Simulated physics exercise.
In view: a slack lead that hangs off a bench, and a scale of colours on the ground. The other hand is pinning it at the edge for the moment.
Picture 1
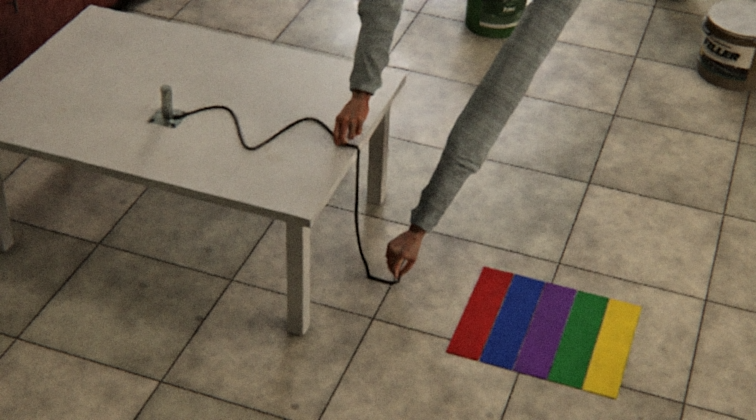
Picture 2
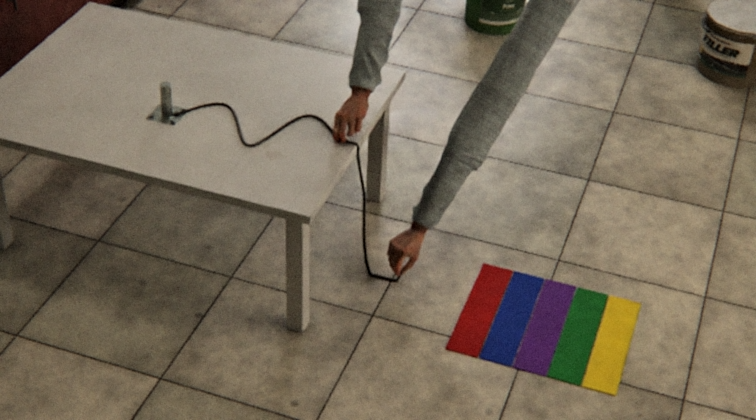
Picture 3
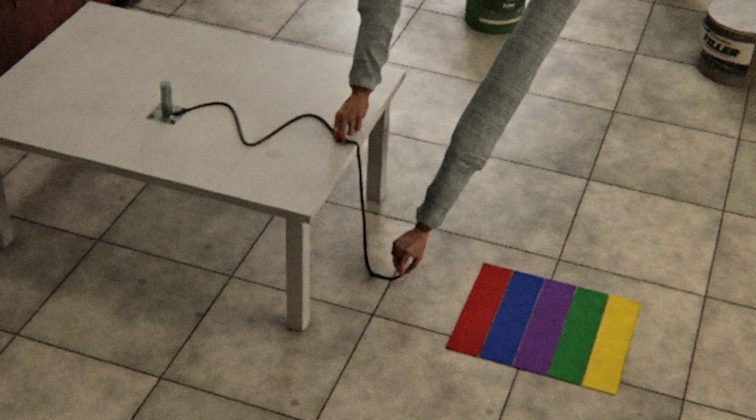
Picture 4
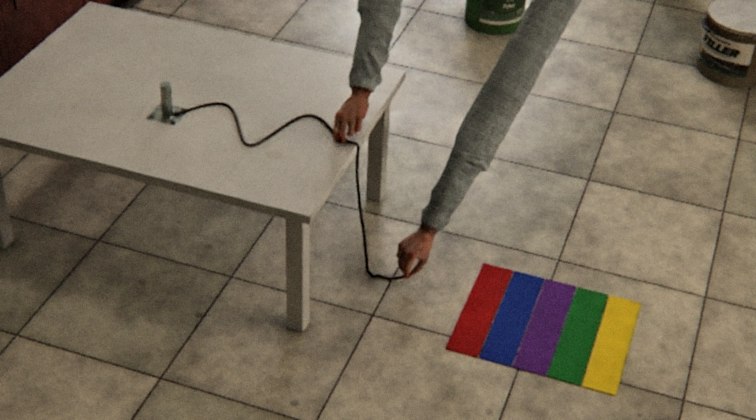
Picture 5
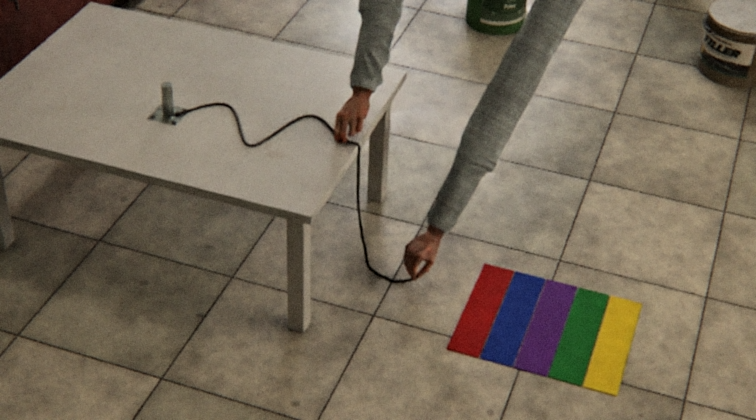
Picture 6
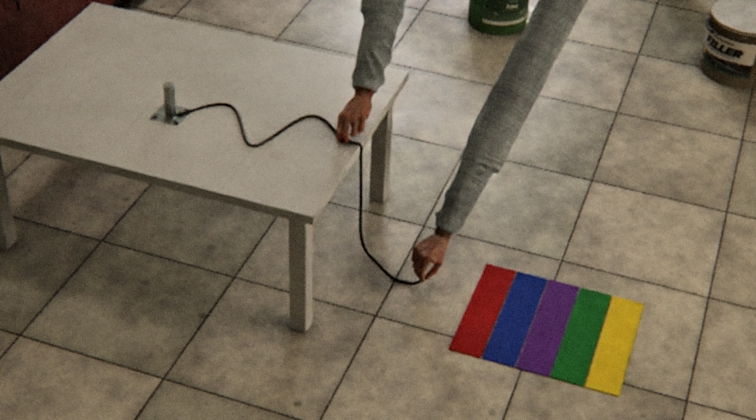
A person's hand held a black cord at the edge of a white table while the other hand, low by the tiled floor, slowly drew the cord's end a short way right, toward the coloured stripes.
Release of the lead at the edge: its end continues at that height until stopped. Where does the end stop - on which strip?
On the yellow strip.
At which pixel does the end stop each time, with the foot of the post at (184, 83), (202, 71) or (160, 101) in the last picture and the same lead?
First (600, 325), then (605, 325), then (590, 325).
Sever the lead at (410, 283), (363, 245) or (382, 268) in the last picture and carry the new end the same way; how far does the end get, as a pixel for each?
Try by try: (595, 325), (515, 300) and (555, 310).
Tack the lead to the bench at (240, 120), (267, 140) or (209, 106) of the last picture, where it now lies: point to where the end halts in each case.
Those spots come out as (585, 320), (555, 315) and (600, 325).
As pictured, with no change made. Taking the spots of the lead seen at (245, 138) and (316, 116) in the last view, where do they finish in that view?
The first lands at (287, 141), while the second lands at (382, 173).
A little later, end near (555, 313); over purple.
Next, end near (593, 323); over green.
When it is tight, end near (615, 329); over yellow. The yellow one.
